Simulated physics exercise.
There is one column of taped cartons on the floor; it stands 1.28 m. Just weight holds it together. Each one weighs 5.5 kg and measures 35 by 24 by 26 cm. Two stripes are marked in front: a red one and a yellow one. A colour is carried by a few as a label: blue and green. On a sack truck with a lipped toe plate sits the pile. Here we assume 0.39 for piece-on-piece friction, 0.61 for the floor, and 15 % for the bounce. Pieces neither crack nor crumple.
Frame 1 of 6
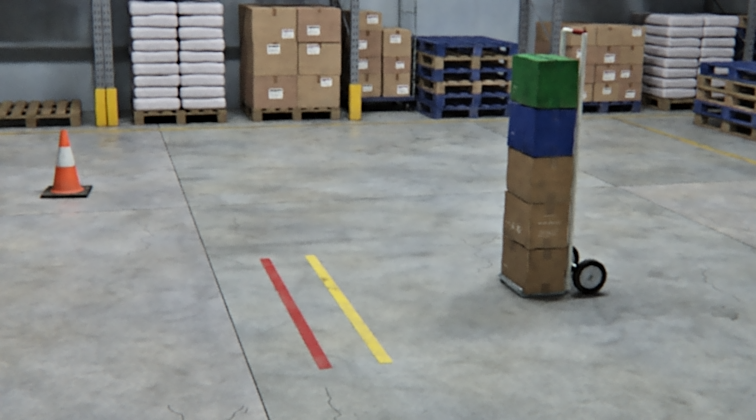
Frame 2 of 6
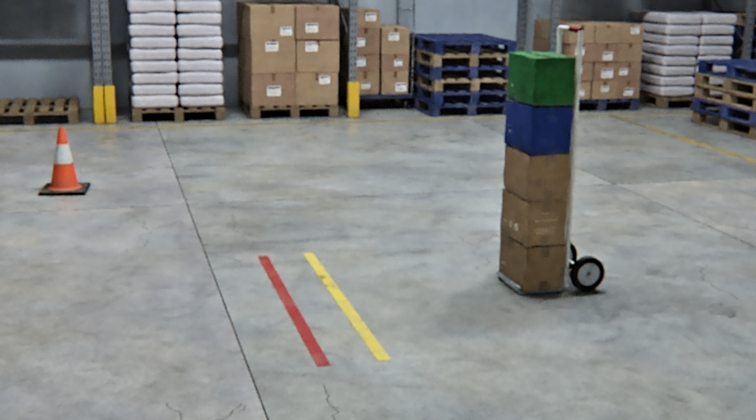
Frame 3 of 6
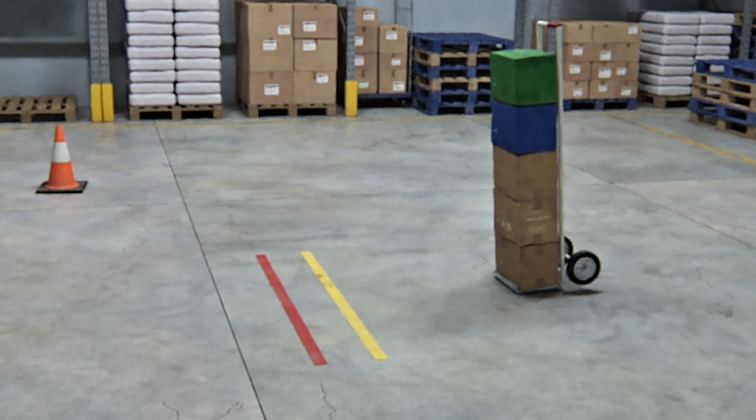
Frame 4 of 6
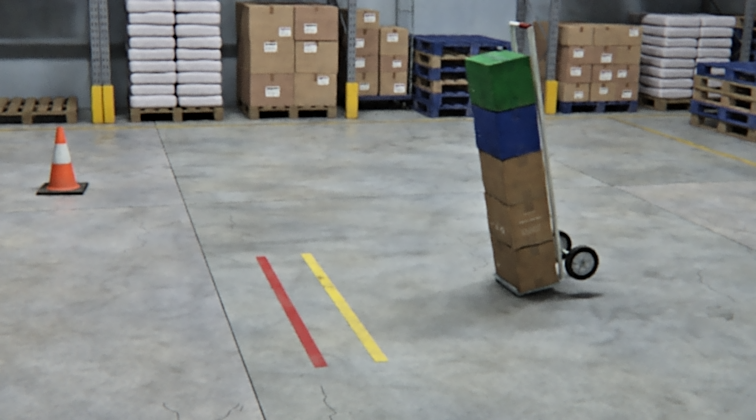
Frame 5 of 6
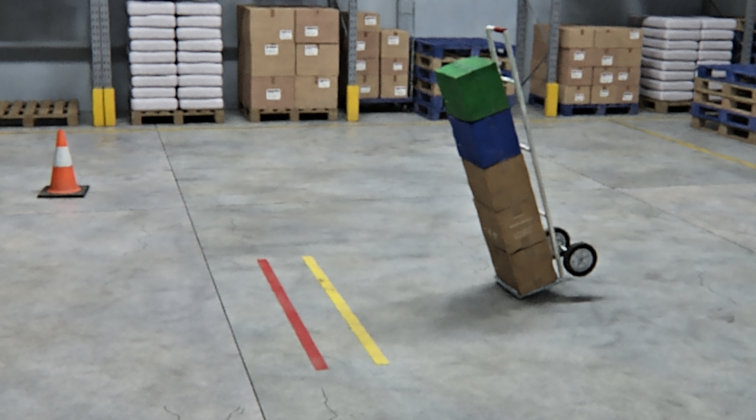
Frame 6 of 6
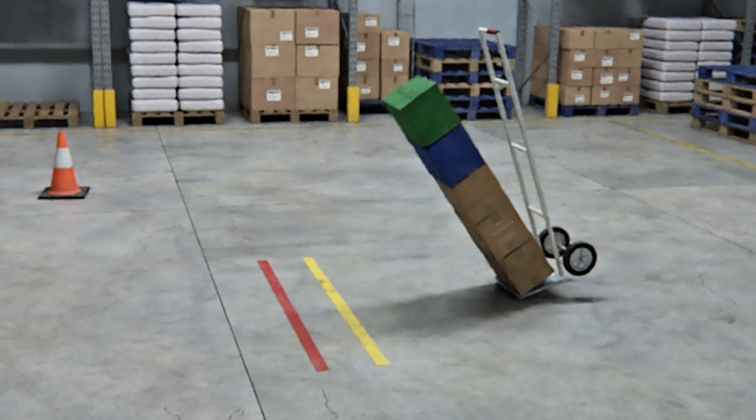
In a warehouse, a hand truck leans left, and its column of cartons tilts away from it.
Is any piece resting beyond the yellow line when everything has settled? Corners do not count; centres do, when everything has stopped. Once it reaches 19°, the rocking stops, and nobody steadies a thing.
Yes.
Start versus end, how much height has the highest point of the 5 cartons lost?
It sits roughly 100 centimetres lower.
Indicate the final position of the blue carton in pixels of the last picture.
In the final image its middle is around (332, 283).
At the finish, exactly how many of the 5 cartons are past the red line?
That makes 1.
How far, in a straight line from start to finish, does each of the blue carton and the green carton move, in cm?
The blue one ends 140 cm from its start and the green one 190 cm.
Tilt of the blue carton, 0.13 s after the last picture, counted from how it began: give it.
Measured against how it began, the tilt is near 50 degrees.
Then, 0.13 s later than the last frame, none of the 5 cartons past the yellow line, 5 disturbed; green carton tilted 48°, 29 cm lower; blue carton tilted 48°, 21 cm lower.
Then, 0.31 s later than the last frame, 1 of the 5 cartons past the yellow line; blue carton tilted 72°, 60 cm lower; green carton tilted 72°, 76 cm lower.
When it is over, 2 of the 5 cartons past the yellow line; green carton on its side; blue carton on its side. The farthest middle lies 45 cm beyond that line. In pixels of the last frame, middles, green carton near (256, 286), blue carton near (332, 283).
